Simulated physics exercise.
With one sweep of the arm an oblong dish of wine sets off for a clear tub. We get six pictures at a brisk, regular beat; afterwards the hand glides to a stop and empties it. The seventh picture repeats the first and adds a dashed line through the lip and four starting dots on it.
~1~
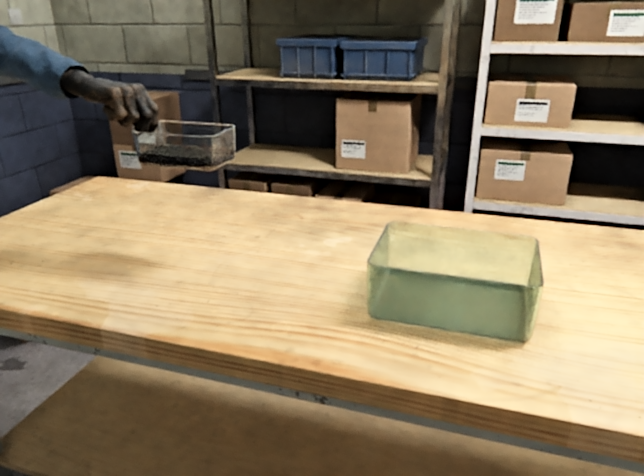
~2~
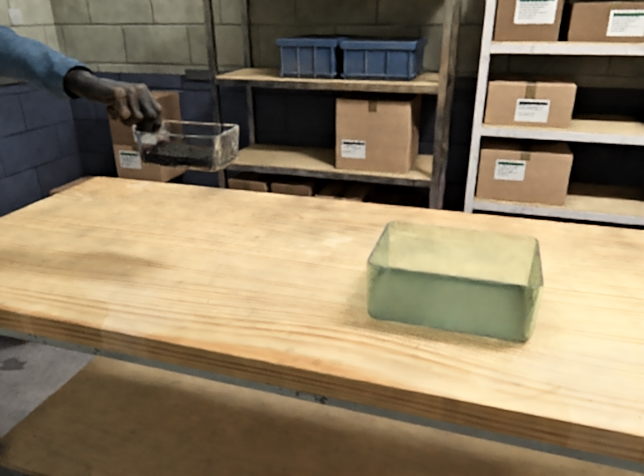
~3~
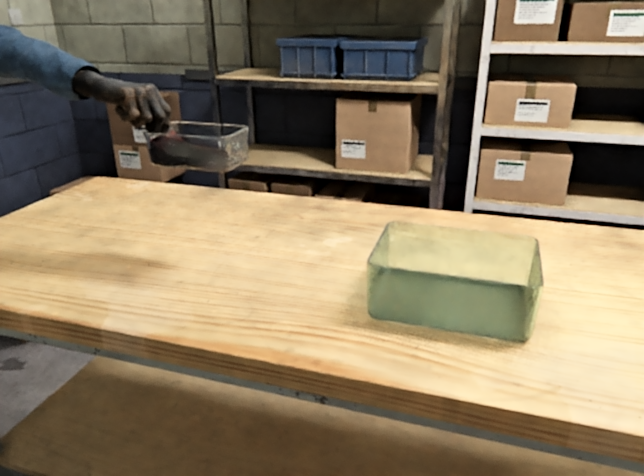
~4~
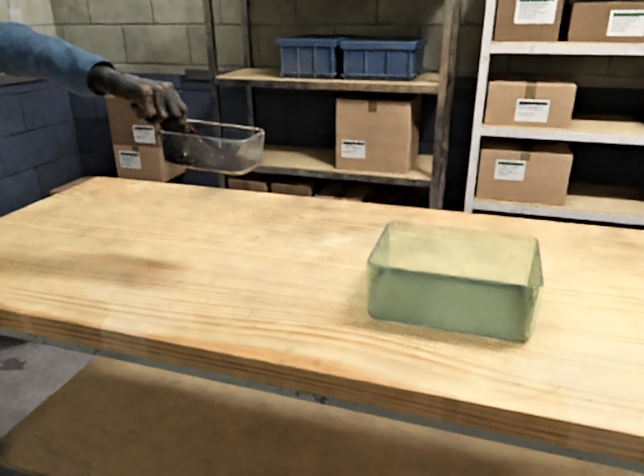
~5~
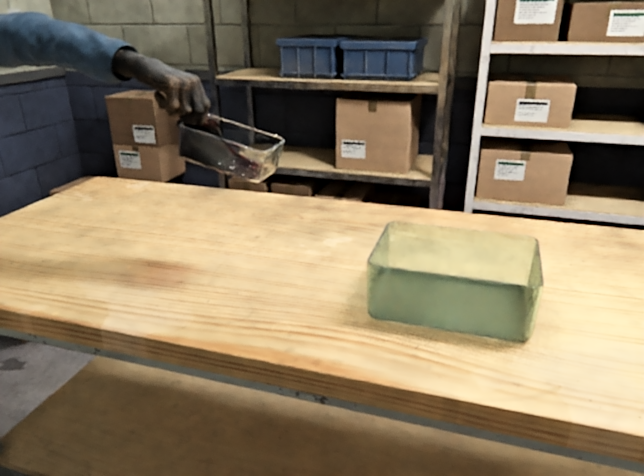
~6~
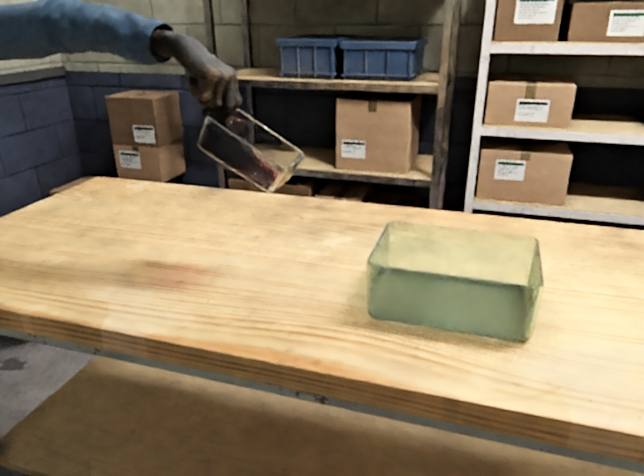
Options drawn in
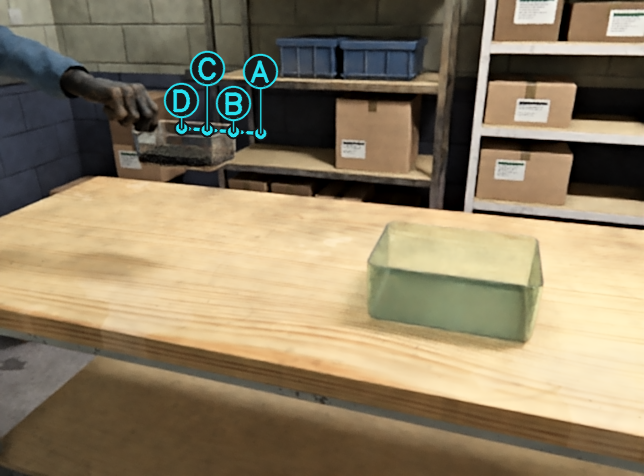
A rectangular block-like, pale green clear tub sits right of centre on a light wooden workbench, seen from slightly above in a storeroom with cardboard boxes and blue bins on shelves. At upper left, a dark hand from a blue sleeve holds a small clear dish with dark reddish contents. The arm moves the dish slightly rightward, then tilts it increasingly down to the right, while the camera stays still.
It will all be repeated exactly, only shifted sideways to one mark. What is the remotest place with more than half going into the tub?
The limit is A.
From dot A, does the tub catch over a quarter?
Yes, it does.
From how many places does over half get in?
One of them.
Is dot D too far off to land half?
Yes.
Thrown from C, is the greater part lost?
Yes.
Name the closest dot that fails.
Here it is dot B.
On the marked copy, A at (260, 133); B at (233, 131); C at (207, 130); D at (181, 128).
If A is chosen, about 79 % lands in the tub, 15 % falls short and 6 % goes beside or beyond.
If B is chosen, about 19 % lands in the tub, 76 % falls short and 5 % goes beside or beyond.
If C is chosen, about 0 % lands in the tub, 98 % falls short.
If D is chosen, about 0 % lands in the tub, 100 % falls short.
